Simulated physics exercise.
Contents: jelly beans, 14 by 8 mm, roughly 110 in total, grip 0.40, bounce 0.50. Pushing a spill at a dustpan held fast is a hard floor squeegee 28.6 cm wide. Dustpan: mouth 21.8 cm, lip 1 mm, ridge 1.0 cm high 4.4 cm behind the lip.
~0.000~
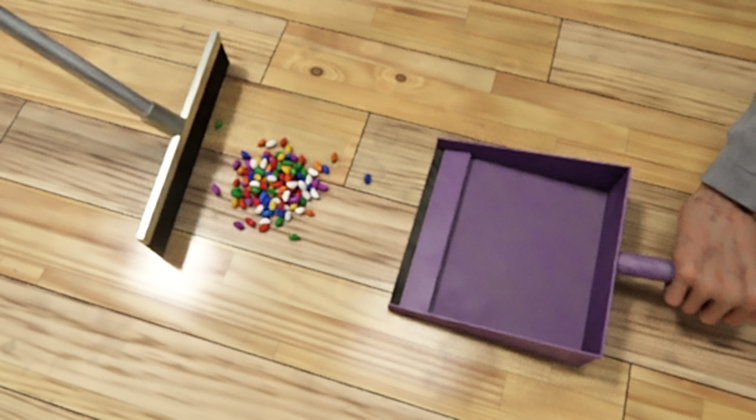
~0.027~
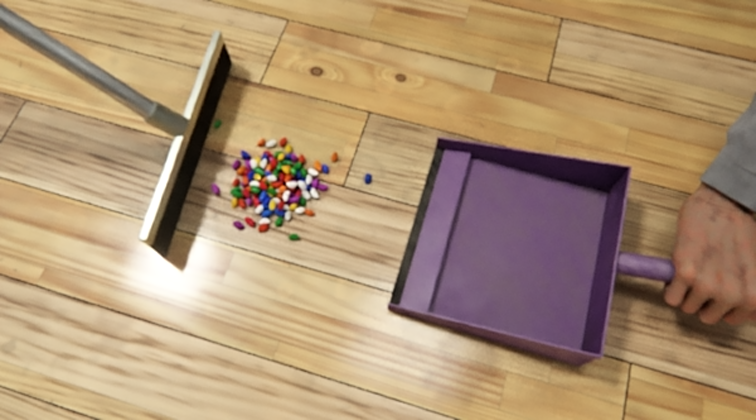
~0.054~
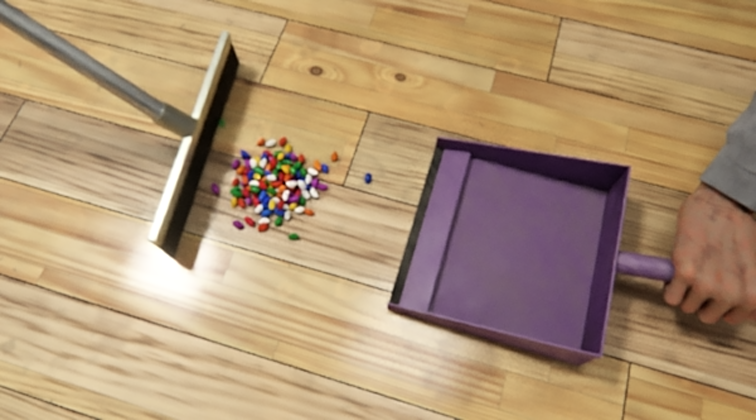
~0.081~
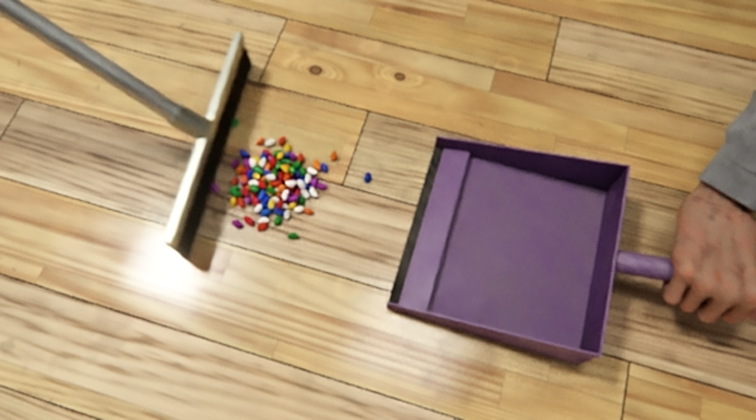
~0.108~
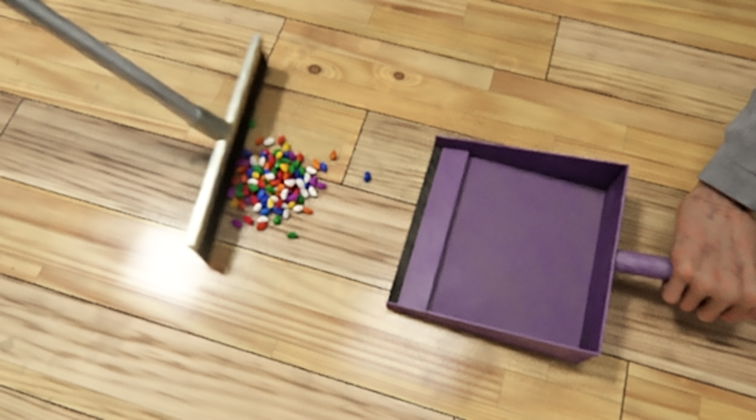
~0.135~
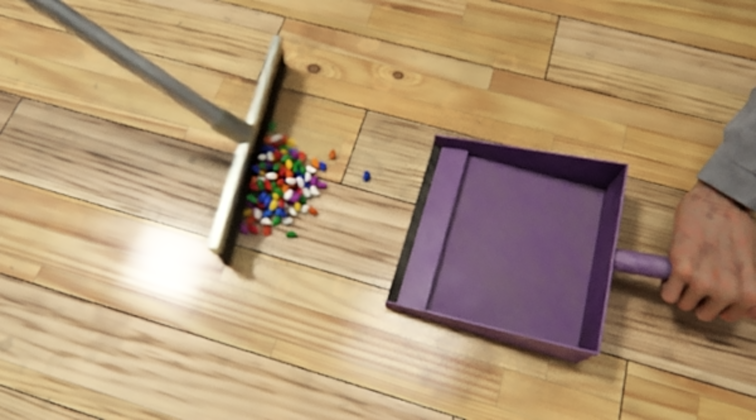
A hand holding a purple dustpan still on a wooden floor while a squeegee moves right, pressing into scattered colourful jelly beans.
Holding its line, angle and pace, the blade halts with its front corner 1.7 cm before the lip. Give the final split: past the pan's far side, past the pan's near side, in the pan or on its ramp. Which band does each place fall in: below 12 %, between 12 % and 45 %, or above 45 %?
Result: Far side: A scattering, near side: A scattering, pan: The main share.
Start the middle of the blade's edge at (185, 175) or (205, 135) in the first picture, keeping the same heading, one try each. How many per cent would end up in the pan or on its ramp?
Roughly 55 % and 60 %.
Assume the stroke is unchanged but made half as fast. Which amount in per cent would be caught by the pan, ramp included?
Then near 40 in a hundred.
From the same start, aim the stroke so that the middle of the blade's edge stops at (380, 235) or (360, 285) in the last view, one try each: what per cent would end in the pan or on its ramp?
Roughly 65 % and 55 %.
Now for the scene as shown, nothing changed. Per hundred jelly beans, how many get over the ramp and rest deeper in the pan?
Something like 25 per cent of the whole.
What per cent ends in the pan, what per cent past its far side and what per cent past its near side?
So it's far side at 10 percent, near side at 0 percent, and the pan at 60 percent.
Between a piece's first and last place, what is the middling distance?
Median shift: Approx. 20 cm.
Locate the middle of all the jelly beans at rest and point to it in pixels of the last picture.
In the last view, approximately (432, 201).
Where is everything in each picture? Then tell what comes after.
The first frame shows blade from (144, 239) to (217, 39), moved 0.0 cm, 0 of the pieces shifted so far; middle of the pieces at (273, 185); pan at (519, 253).
The second frame shows blade from (147, 240) to (219, 39), moved 0.4 cm, 0 of the pieces shifted so far; middle of the pieces at (272, 185).
The third frame shows blade from (156, 241) to (227, 40), moved 1.5 cm, 1 of the pieces shifted so far; middle of the pieces at (272, 184).
The fourth frame shows blade from (172, 243) to (240, 41), moved 3.3 cm, 1 of the pieces shifted so far; middle of the pieces at (271, 184).
The fifth frame shows blade from (193, 245) to (258, 42), moved 5.8 cm, 6 of the pieces shifted so far; middle of the pieces at (278, 180).
The sixth frame shows blade from (216, 248) to (278, 44), moved 8.5 cm, 93 of the pieces shifted so far; middle of the pieces at (280, 186); pan at (516, 250). The blade's pace is about 1.00 m/s, heading 8 degrees away from the viewer's side.
After 0.24 s, middle of the blade 10 cm from the lip; 0 % over the lip, far side 5 %, near side 0 %.
Then, at 0.31 s, middle of the blade 5 cm from the lip; 5 % over the lip, far side 5 %, near side 0 %.
After 0.51 s, middle of the blade 3 cm from the lip; 65 % over the lip, far side 10 %, near side 0 %.
At rest (2.3 s), far side 10 %, near side 0 %, pan 60 %, in front of the lip or behind the blade 30 %.
